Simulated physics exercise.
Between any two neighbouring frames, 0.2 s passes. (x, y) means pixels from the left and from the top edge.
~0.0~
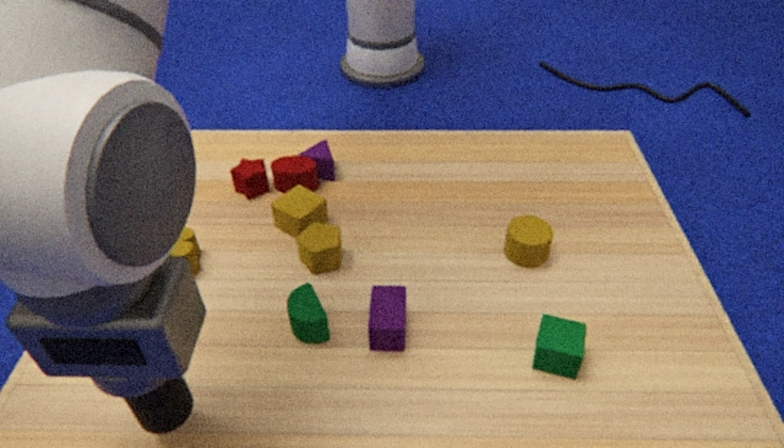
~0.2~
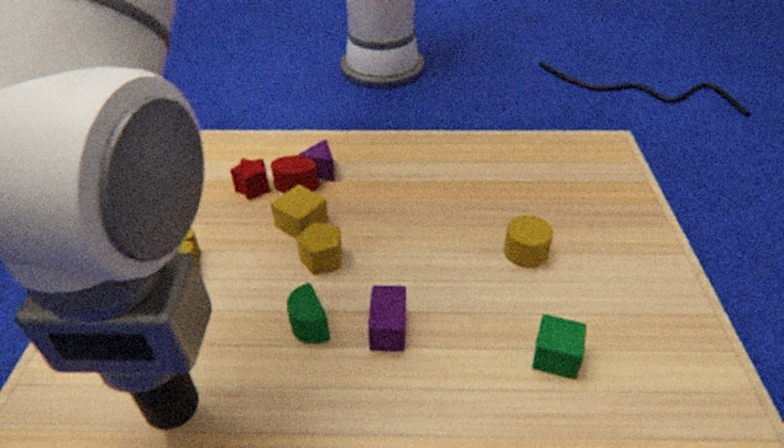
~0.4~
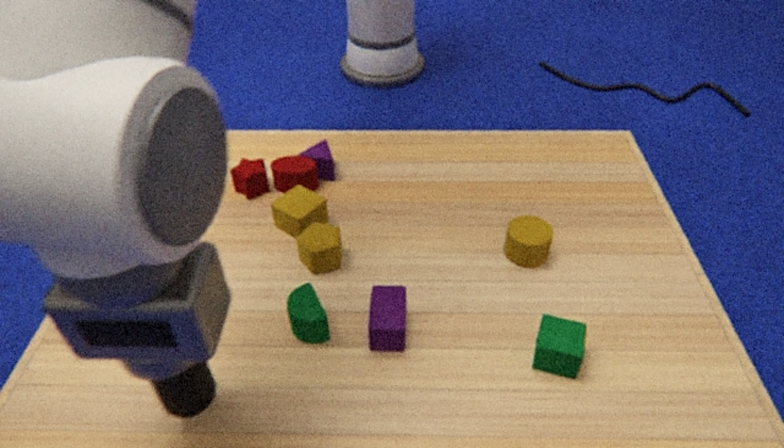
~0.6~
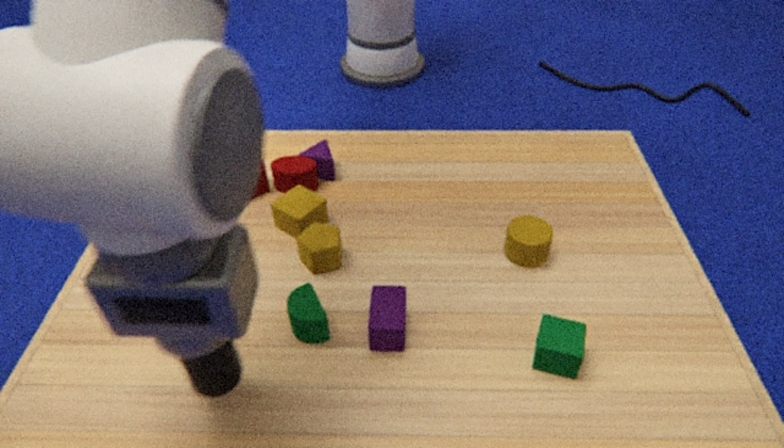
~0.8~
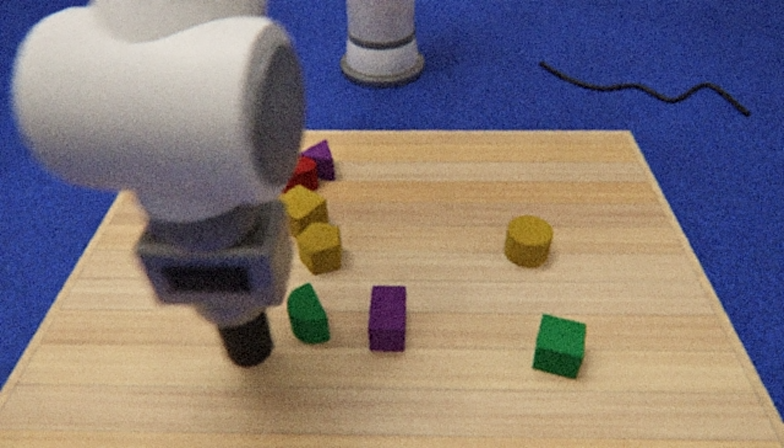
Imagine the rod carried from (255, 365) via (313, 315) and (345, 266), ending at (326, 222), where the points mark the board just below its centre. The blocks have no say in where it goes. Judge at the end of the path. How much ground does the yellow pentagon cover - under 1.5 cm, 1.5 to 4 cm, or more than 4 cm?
It falls in the over 4 cm band.
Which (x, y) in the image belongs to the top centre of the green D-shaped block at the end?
Its top middle is near (381, 250).
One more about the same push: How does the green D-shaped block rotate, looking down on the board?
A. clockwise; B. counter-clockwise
My pick is A.
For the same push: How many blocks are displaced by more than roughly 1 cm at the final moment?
I'd put the number at three or more.
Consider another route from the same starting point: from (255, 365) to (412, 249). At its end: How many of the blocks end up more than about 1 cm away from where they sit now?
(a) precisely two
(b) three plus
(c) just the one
That would be c.
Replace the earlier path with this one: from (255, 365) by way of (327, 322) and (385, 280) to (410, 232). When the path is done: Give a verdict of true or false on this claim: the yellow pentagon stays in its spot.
That statement is accurate.
On the path given first. One third of the way, rod (311, 298); green D-shaped block (346, 275), turned 15° clockwise.
Two thirds of the way, rod (343, 248); yellow square piece (296, 199); green D-shaped block (381, 250), turned 50° clockwise; yellow pentagon (313, 224), turned 40° anticlockwise.
At the end, rod (324, 207); yellow square piece (271, 185), turned 40° clockwise; green D-shaped block (381, 250), turned 50° clockwise; yellow pentagon (286, 209), turned 80° anticlockwise; purple rectangle still.
